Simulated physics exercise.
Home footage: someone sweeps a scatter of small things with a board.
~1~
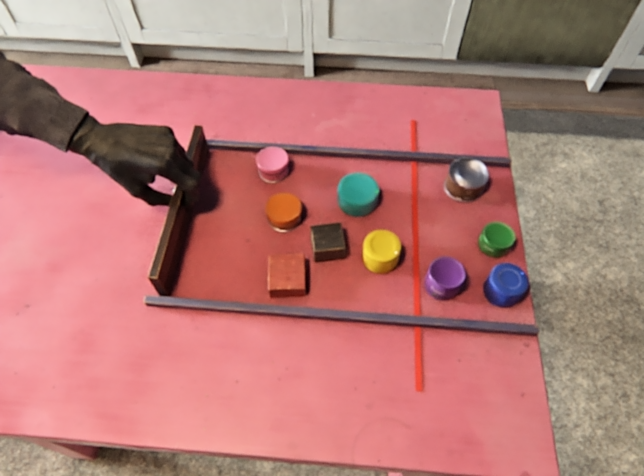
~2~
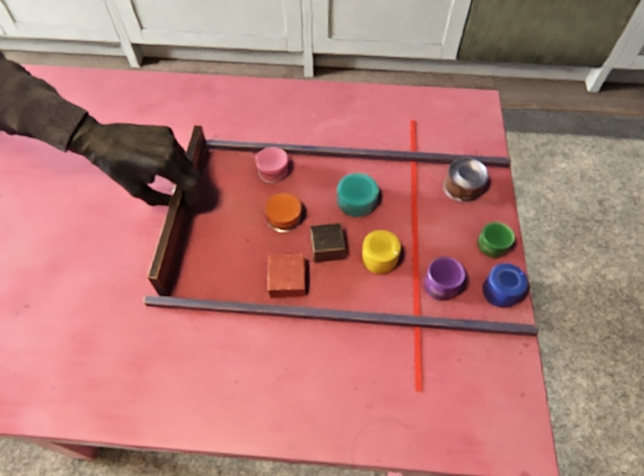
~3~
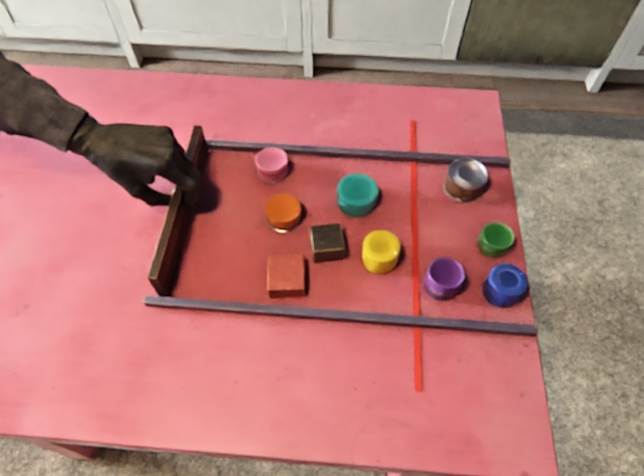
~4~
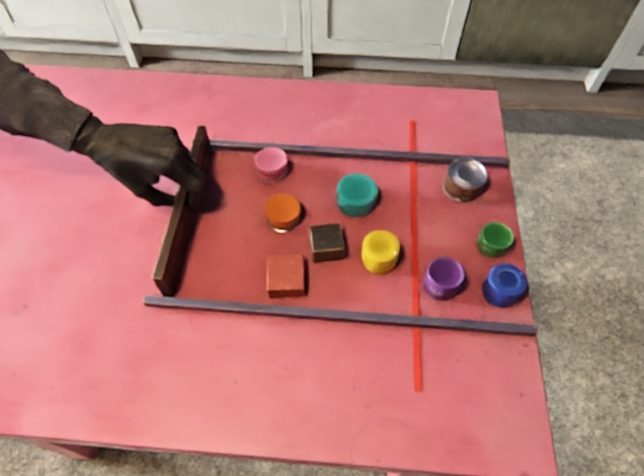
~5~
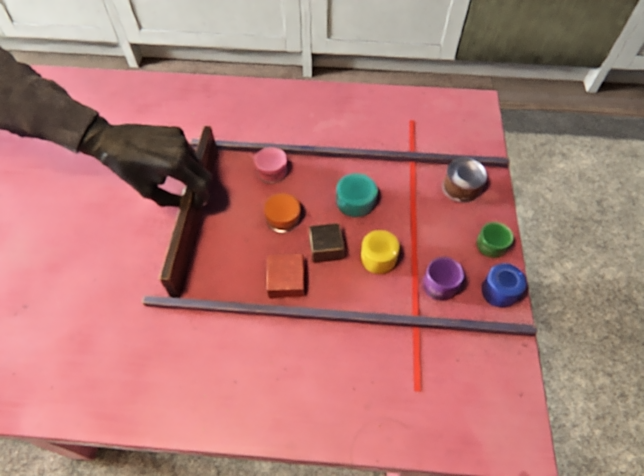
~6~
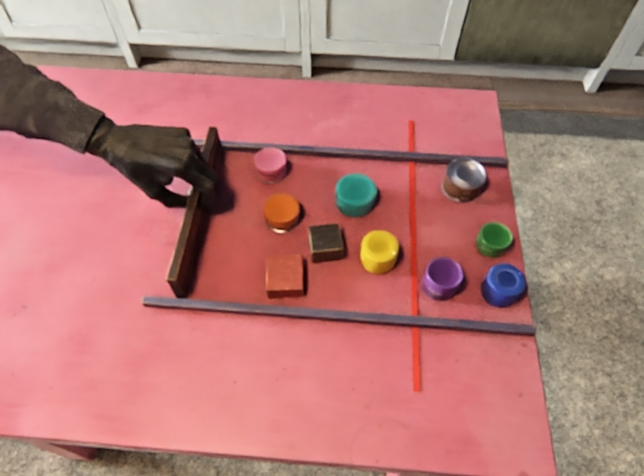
A gloved hand slides a dark board slightly right toward scattered colourful lids and blocks.
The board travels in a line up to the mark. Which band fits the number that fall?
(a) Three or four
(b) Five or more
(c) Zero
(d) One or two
The answer is c.
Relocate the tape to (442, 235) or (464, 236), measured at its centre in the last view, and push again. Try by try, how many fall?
You'd count 1 the first time and 1 the second.
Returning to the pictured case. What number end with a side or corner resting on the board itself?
At rest, 5 are in contact.
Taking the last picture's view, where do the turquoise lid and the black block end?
First at (434, 197); second at (431, 256).
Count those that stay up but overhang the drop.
0 is the number.
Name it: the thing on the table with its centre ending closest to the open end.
That one is the blue lid.
Soon after, none off yet; blue lid at rest near (503, 286); green tub at rest near (494, 240); brown pot at rest near (463, 181).
At rest, the number that fall off is zero.
